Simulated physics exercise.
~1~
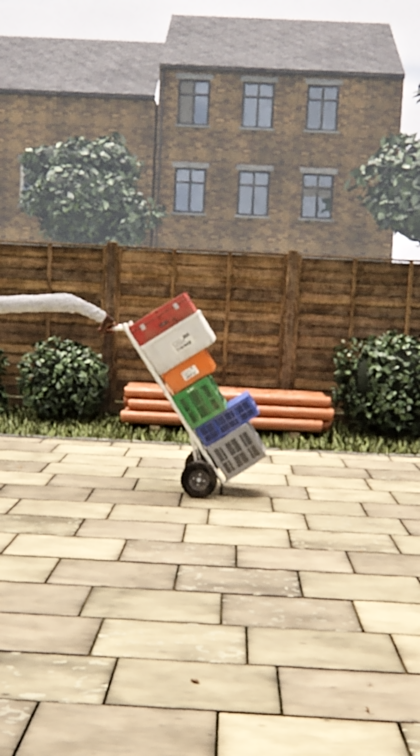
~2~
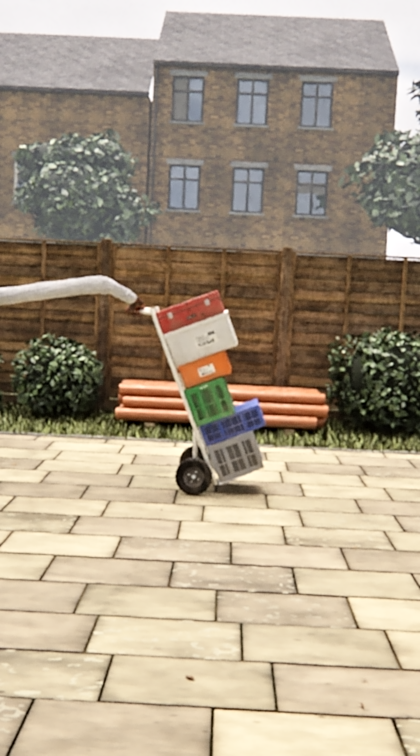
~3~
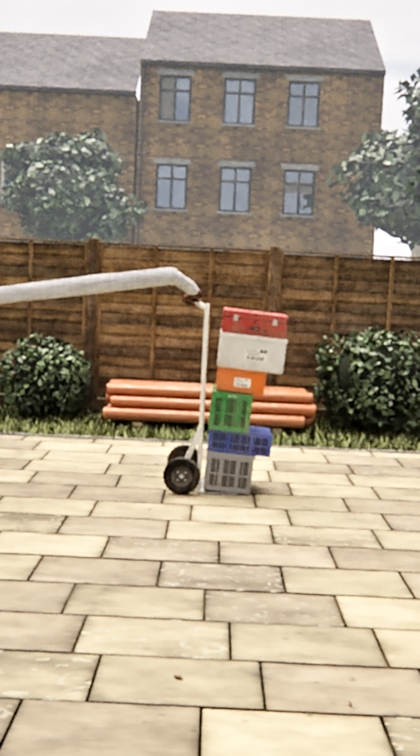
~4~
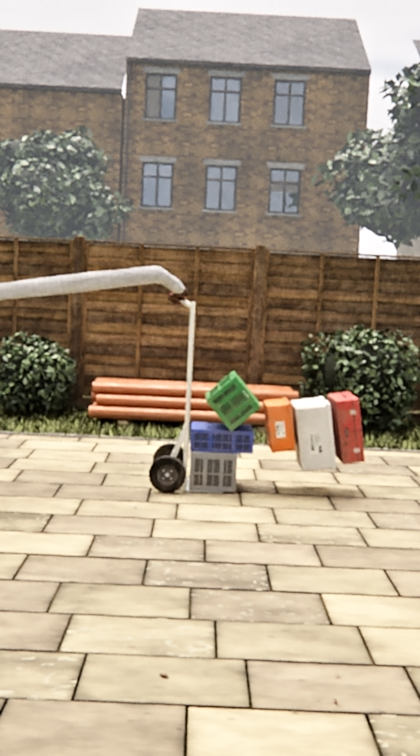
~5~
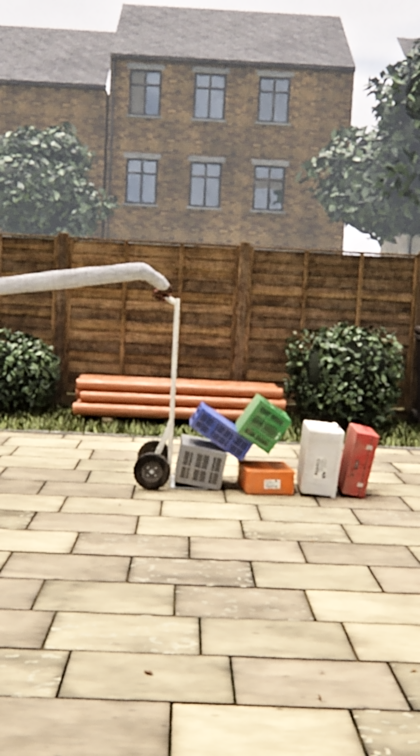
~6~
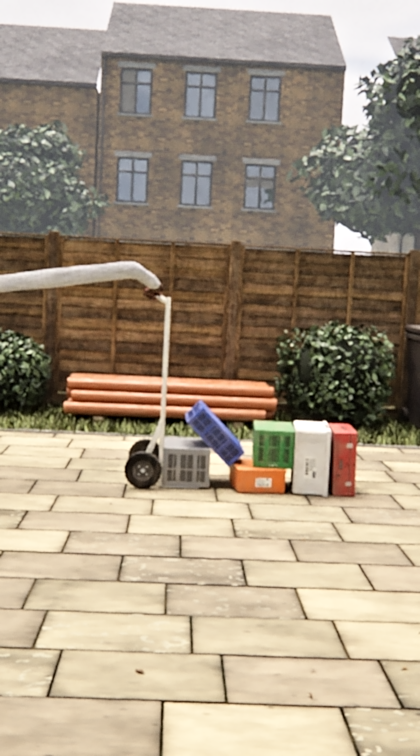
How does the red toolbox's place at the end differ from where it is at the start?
At the start the red toolbox sits on top of the stack on the tilted hand truck. By the end it is tipped over on the paving, at the far right of the spilled containers beside the white tote.
